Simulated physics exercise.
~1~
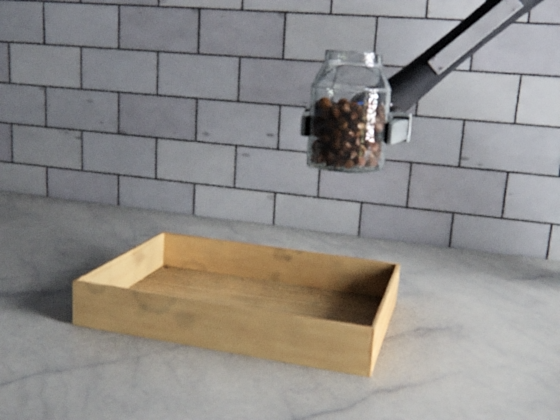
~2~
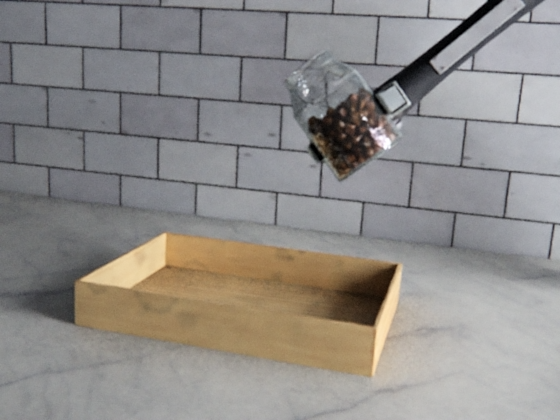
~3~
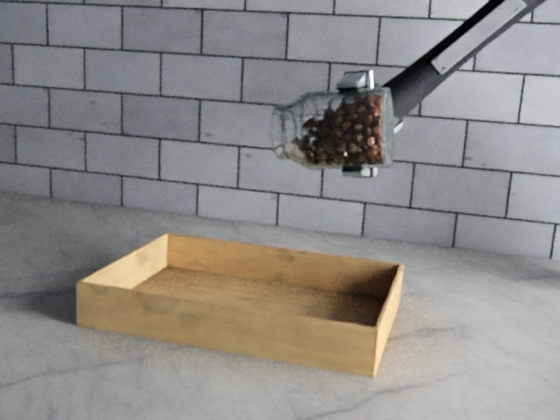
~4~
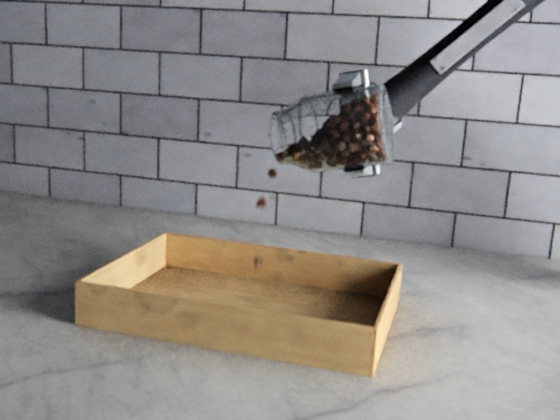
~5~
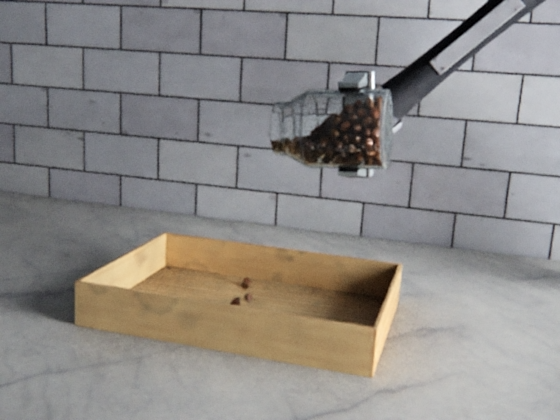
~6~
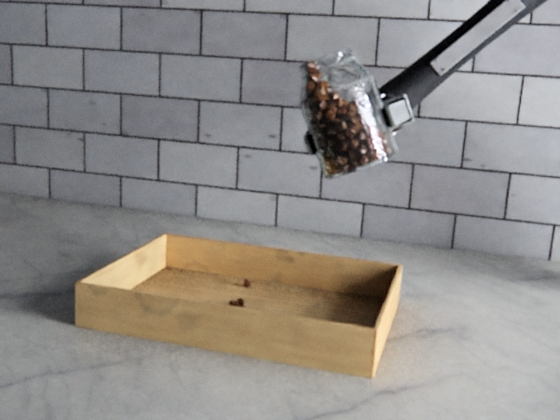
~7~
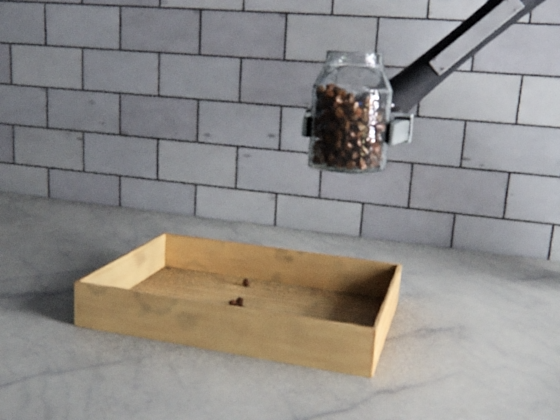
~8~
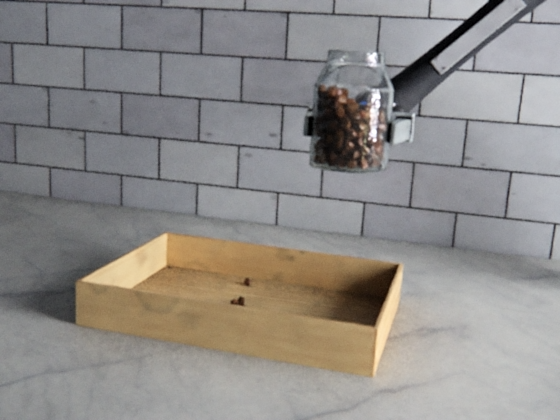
At first, a dark robot arm holds a clear glass jar of brown pellets upright above a shallow wooden tray on a marbled surface, with a pale tiled wall behind. The arm tips the jar to the left until it lies on its side, and the pellets slide toward its mouth. A few drop out and fall into the tray, while nearly all of them stay heaped inside the jar. The arm then swings the jar back upright and holds it still. It ends with the jar still well filled and only a few pellets resting in the tray.
